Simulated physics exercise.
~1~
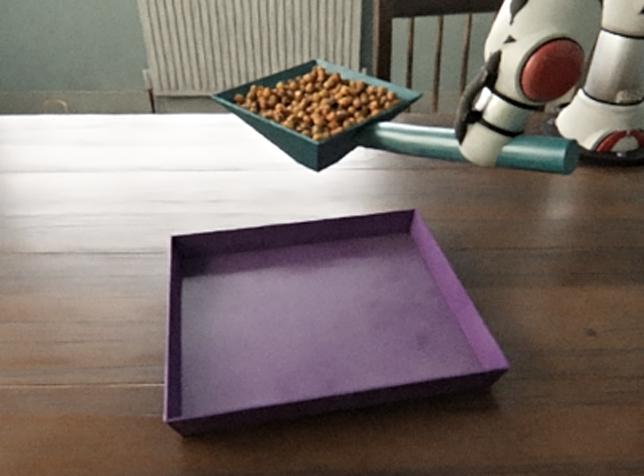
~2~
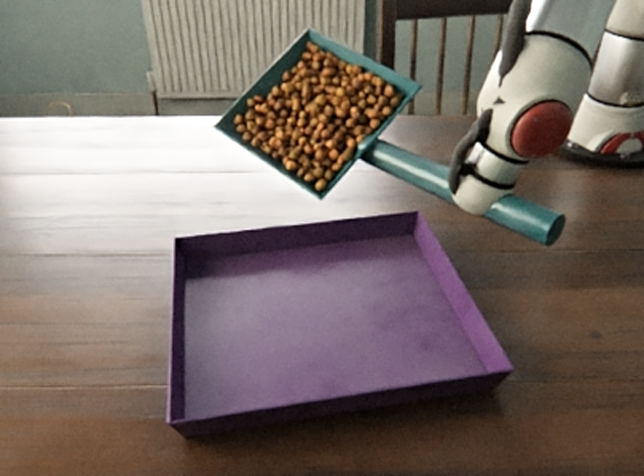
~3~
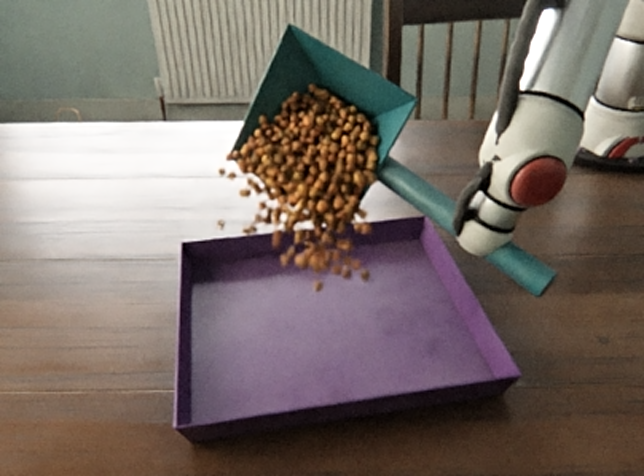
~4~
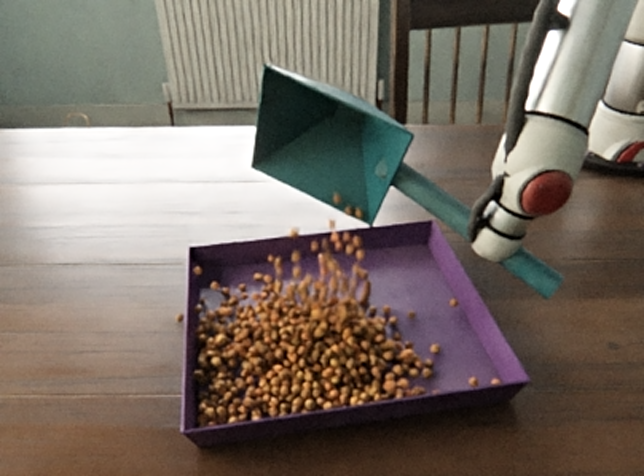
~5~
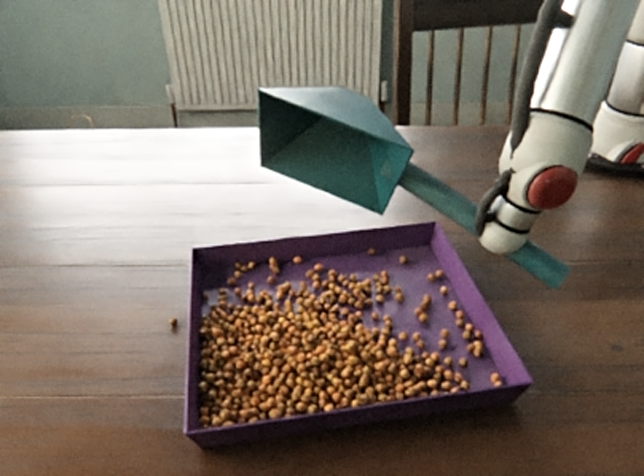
A robotic arm tilts a teal scoop full of roasted chickpeas above a shallow purple tray on a wooden table, pouring them out until the scoop is empty. The chickpeas spread across the tray, most toward the left and front, with one lying on the table to its left.
